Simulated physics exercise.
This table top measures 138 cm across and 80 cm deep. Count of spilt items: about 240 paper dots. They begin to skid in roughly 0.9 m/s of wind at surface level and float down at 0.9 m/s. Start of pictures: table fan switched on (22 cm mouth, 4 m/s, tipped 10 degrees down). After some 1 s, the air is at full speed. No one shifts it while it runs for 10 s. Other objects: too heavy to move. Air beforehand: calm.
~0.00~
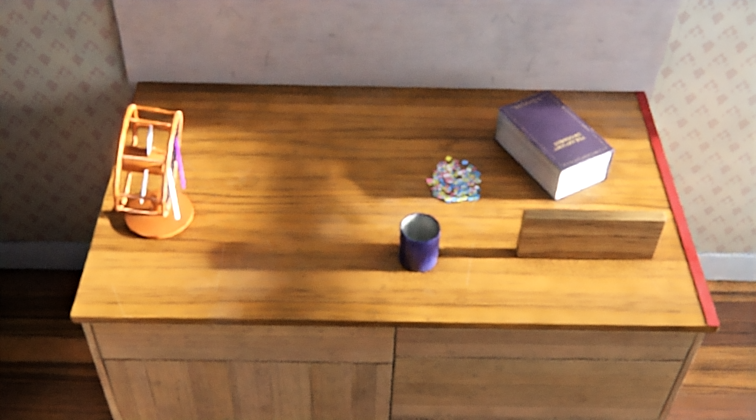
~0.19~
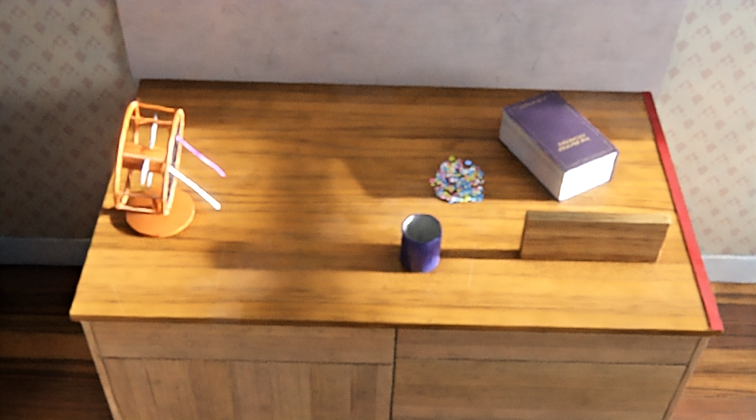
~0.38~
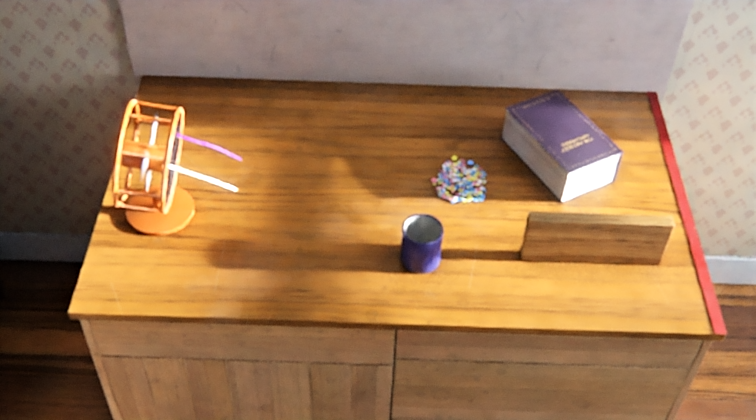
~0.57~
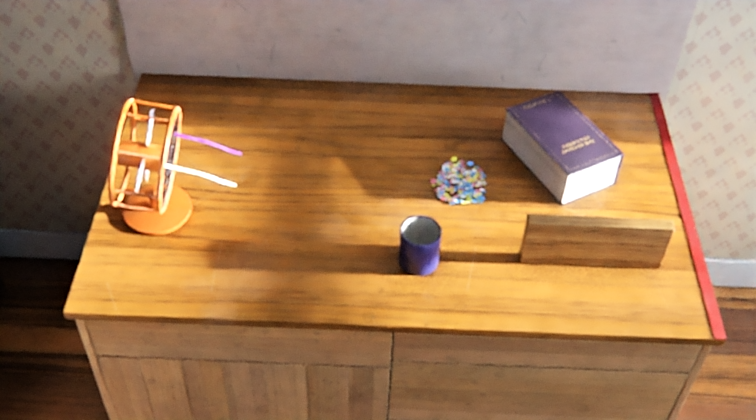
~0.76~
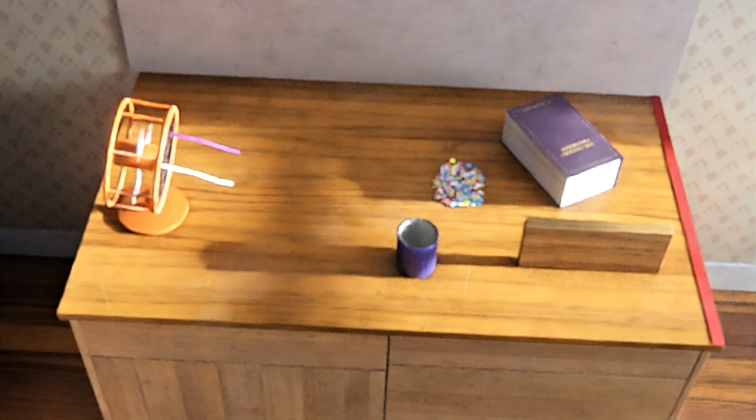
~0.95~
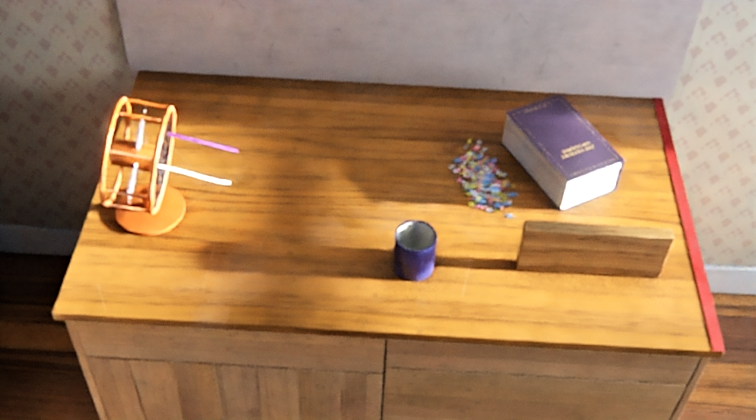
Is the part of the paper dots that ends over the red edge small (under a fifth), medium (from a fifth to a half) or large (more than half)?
Large.
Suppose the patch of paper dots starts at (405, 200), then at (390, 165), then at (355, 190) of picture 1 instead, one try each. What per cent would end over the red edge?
About 100, 60 and 70 in a hundred, in that order.
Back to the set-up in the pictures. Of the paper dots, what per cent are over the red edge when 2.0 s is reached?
60 % or thereabouts.
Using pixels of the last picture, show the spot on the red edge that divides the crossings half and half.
The halfway point of the crossings is around (668, 123) in the last picture.
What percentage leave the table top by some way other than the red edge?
Estimate: Close to 0 per cent.
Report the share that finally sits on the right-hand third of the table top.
Around 3 per cent.
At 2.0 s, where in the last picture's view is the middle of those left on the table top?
I'd point to somewhere around (531, 168).
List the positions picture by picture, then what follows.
The middle of the paper dots is near (457, 181), none has stirred yet and the mouth of the table fan is at (149, 161), in the first picture.
The middle of the paper dots is near (460, 181), none has stirred yet and the red edge is centred on (683, 196), in the second picture.
The middle of the paper dots is near (463, 181), none has stirred yet, the top of a book is at (563, 129) and the top of a mug is at (423, 229), in the third picture.
The middle of the paper dots is near (462, 182) and none has stirred yet, in the fourth picture.
The middle of the paper dots is near (460, 184) and none has stirred yet, in the fifth picture.
The middle of the paper dots is near (481, 179), the farthest in sight from the table fan is at (513, 185) and about 85 % have left their places, in the sixth picture.
After 2.0 s the count stands so, 61 % are over the red edge; the middle of those still in play is near (531, 168).
After 3.2 s the count stands so, 71 % are over the red edge; the middle of those still in play is near (516, 162).
After 5.5 s the count stands so, 82 % are over the red edge; the middle of those still in play is near (519, 160).
After 10.0 s, at the end, 97 % are over the red edge.
